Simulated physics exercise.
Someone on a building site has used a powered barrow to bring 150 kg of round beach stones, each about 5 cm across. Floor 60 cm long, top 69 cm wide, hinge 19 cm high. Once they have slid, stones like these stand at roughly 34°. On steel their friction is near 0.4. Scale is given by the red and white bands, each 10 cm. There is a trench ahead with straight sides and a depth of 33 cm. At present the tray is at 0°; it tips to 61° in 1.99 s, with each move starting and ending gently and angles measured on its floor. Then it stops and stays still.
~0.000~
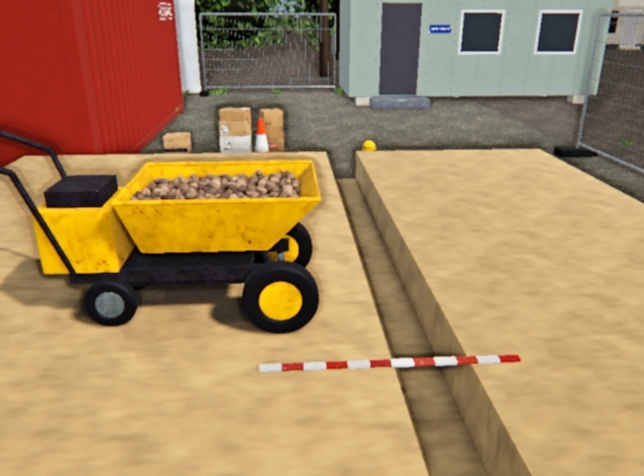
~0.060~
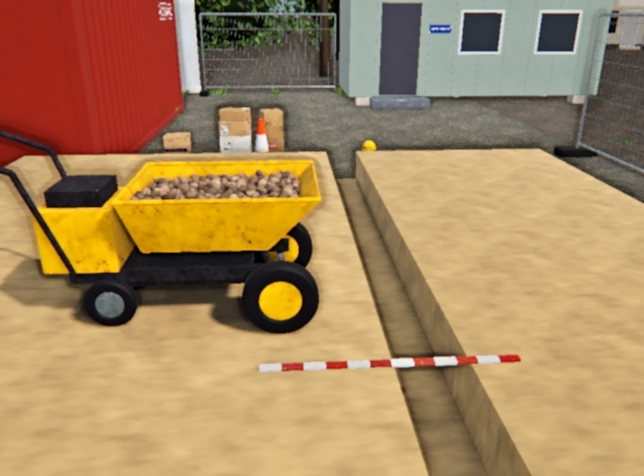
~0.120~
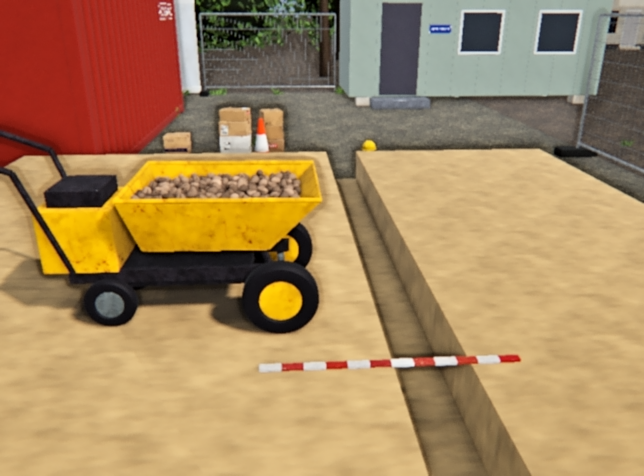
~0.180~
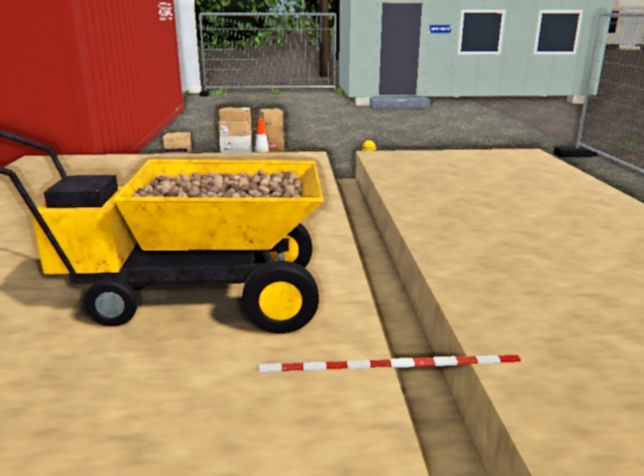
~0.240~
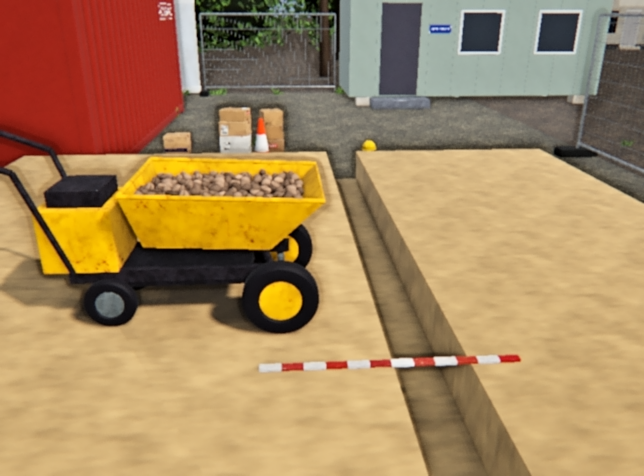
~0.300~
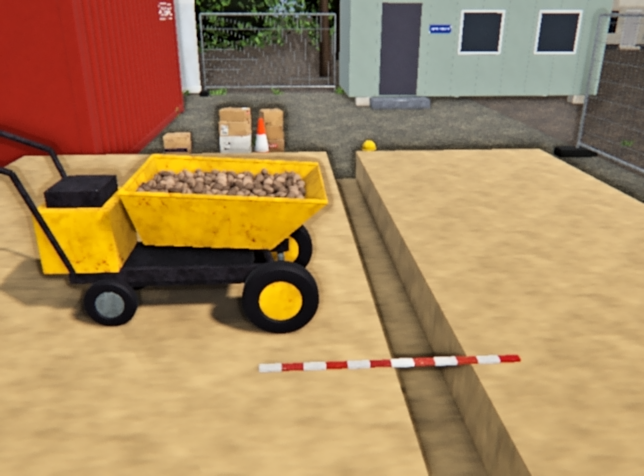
On a building site with sandy ground, seen from a fixed, slightly raised view, a red container stands at left and a pale green cabin behind wire fencing at the back. A yellow powered barrow with black wheels, loaded with brownish round stones, sits left of a straight narrow trench, a red-and-white banded pole lying across it. The barrow's tray tilts very slightly and edges rightward, while everything else stays still.
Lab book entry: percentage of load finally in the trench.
Approx. 90 percent.
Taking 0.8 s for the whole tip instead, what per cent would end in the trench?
Near 65 per cent.
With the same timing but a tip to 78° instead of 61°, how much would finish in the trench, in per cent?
Around 90 per cent would finish in the trench.
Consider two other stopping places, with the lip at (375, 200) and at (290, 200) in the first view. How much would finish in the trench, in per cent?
About 30 per cent from the first spot, about 100 from the second.
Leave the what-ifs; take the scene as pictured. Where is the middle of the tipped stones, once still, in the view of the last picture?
Their centre sits close to (409, 333).
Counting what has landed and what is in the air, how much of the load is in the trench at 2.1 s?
By that point it's something like 50 in a hundred.
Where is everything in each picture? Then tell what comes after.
The first frame shows lip at (320, 200), floor tilted 0°, highest stones at (255, 182).
The second frame shows lip at (320, 200), floor tilted 0°, highest stones at (248, 182); the stones move at 0.0 m/s on average.
In the third frame, the tray is at 1°, its lip at (321, 200); the top of the load is at (242, 183); the stones move at 0.1 m/s on average.
The fourth frame shows lip at (323, 201), floor tilted 1°, highest stones at (223, 183); the stones move at 0.1 m/s on average.
In the fifth frame, the tray is at 2°, its lip at (325, 201); the top of the load is at (200, 182); the stones move at 0.2 m/s on average.
The sixth frame shows lip at (327, 202), floor tilted 4°, highest stones at (182, 180); the stones move at 0.2 m/s on average.
After 1.5 s the floor is at 51°; 99 % in the tray, 1 % in the trench; the foremost stones are at (392, 252).
After 2.1 s the floor is at 61°; 44 % in the tray, 50 % in the trench, 6 % past the trench; the foremost stones are at (482, 303).
After 2.4 s the floor is at 61°; 22 % in the tray, 68 % in the trench, 10 % past the trench; the foremost stones are at (523, 285).
After 4.4 s the floor is at 61°; 0 % in the tray, 90 % in the trench, 10 % past the trench; the foremost stones are at (542, 283).
